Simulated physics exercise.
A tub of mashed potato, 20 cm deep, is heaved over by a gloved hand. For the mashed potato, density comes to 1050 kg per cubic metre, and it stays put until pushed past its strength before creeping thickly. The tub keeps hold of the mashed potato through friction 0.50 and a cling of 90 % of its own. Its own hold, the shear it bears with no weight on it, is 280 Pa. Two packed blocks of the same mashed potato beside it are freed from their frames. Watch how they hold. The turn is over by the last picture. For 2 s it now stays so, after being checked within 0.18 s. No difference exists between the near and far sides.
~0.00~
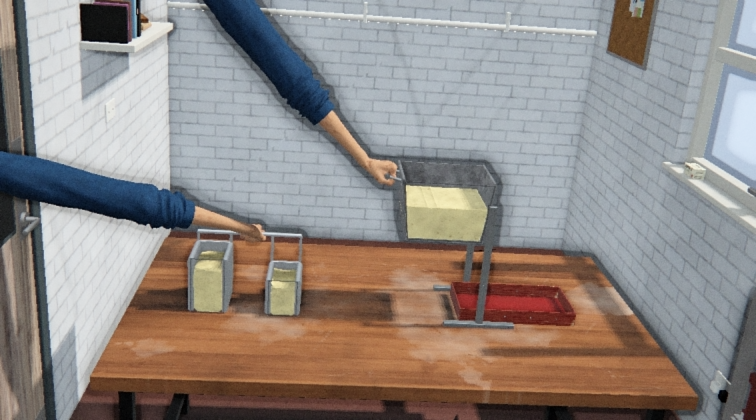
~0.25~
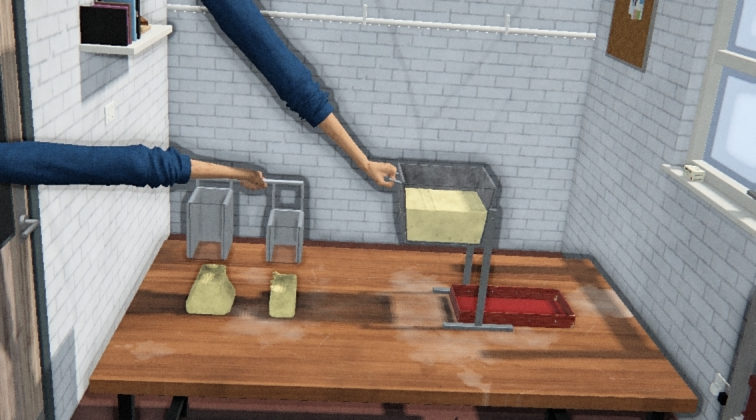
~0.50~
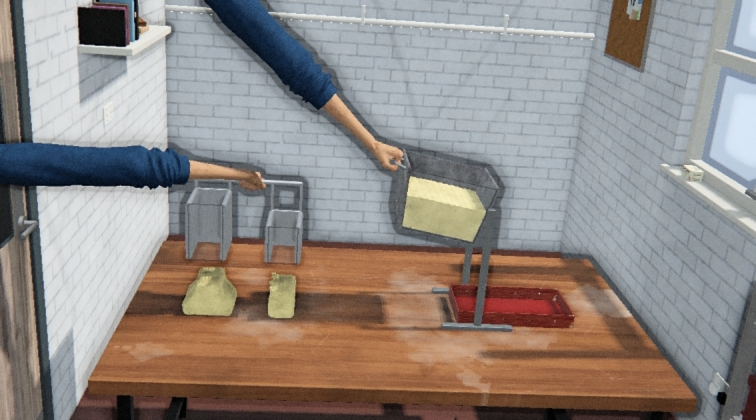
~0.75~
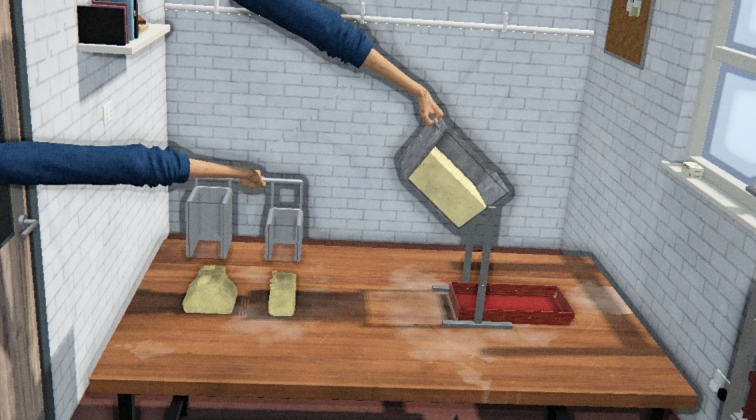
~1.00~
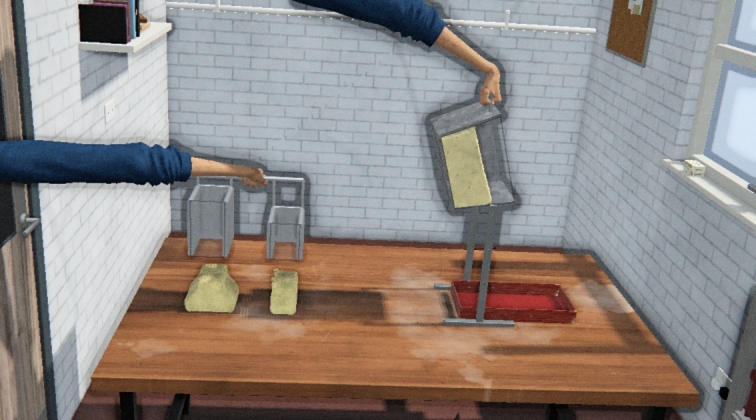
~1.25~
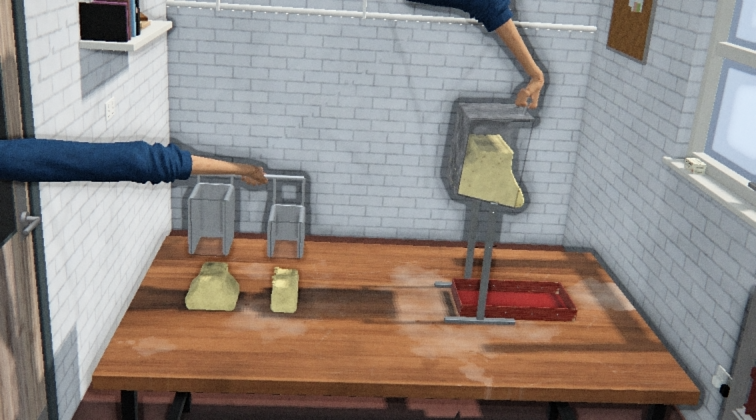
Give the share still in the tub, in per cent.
37 %.
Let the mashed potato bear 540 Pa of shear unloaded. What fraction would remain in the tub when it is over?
I'd guess around 55 in a hundred.
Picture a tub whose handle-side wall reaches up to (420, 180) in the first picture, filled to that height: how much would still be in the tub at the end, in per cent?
Roughly 45 %.
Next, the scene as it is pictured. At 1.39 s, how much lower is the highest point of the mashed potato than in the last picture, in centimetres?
Around 6 cm below its level in the last picture.
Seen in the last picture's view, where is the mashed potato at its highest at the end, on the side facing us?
About (489, 182).
By 1.39 s, the tub is at 95 degrees and holds 68 %.
By 1.56 s, the tub is at 95 degrees and holds 41 %.
By 1.73 s, the tub is at 95 degrees and holds 37 %.
By 1.90 s, the tub is at 95 degrees and holds 37 %.
By 3.25 s, at the end, the tub is at 95 degrees and holds 37 %.
